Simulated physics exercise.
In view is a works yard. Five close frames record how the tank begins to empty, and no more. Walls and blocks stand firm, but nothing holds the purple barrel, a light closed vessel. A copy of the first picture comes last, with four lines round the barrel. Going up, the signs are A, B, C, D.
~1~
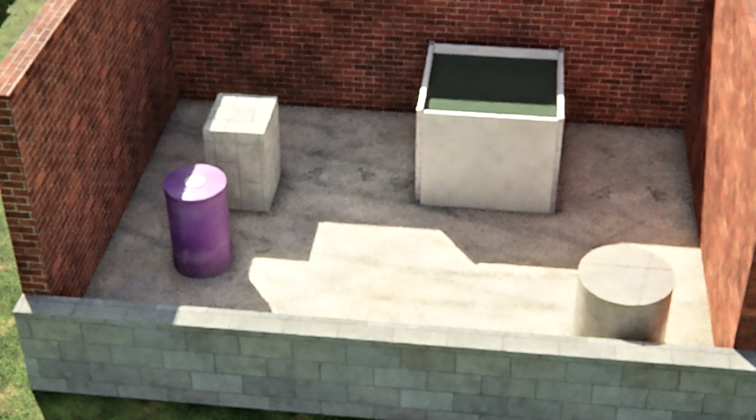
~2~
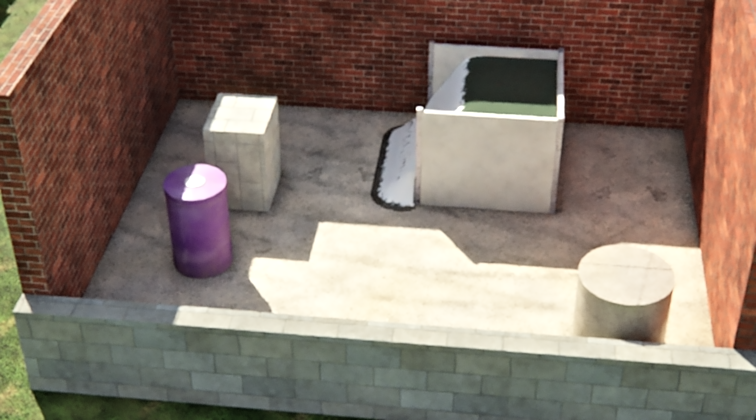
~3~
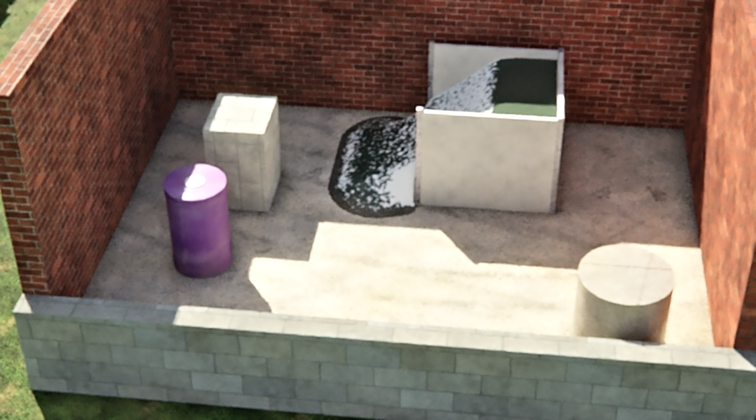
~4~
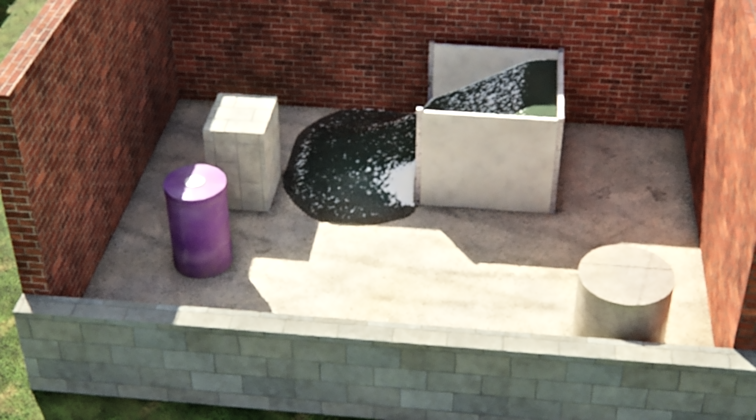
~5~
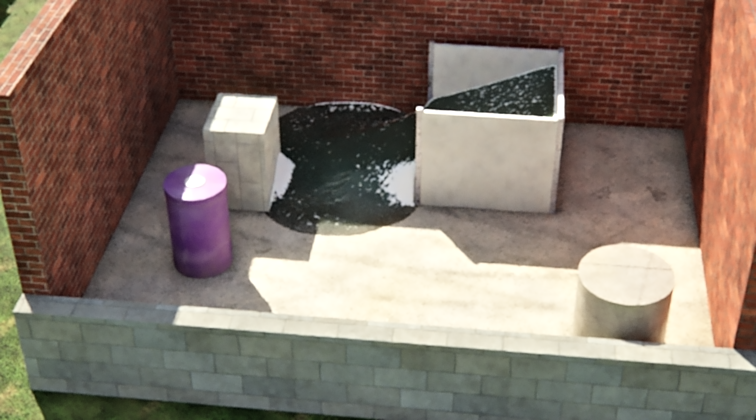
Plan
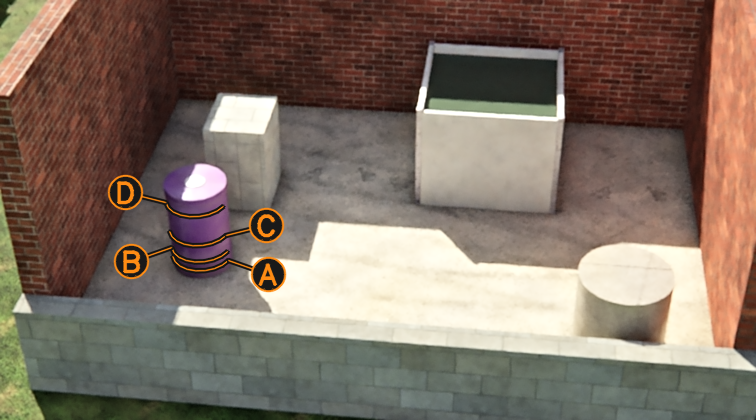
A large open tank in a walled yard lost its left side, and dark, foamy water poured out across the ground, spreading left to the pale block near the purple barrel.
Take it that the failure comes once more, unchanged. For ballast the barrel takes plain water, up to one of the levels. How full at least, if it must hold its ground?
C is the one.
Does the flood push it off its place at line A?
Yes, that goes wrong.
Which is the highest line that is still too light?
That is line B.
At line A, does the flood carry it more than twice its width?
Yes.
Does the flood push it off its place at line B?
Yes, that goes wrong.
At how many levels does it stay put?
Two.
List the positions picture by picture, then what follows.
In the first frame, lid of the purple barrel at (195, 182); tank full, its middle at (493, 87).
In the second frame, 3 % of the ground under water, its edge towards the barrel at (385, 194).
In the third frame, 7 % of the ground under water, its edge towards the barrel at (351, 206).
In the fourth frame, 12 % of the ground under water, its edge towards the barrel at (323, 216).
In the fifth frame, lid of the purple barrel at (195, 182); 16 % of the ground under water, its edge towards the barrel at (300, 226).
In orange, A at (195, 270); B at (194, 261); C at (192, 245); D at (189, 216); from the bottom up A, B, C, D.
If A is chosen, it is pushed about 5 times its own width away.
If B is chosen, it is pushed about its own width away.
If C is chosen, it shifts by a finger or two and stays.
If D is chosen, it does not move.
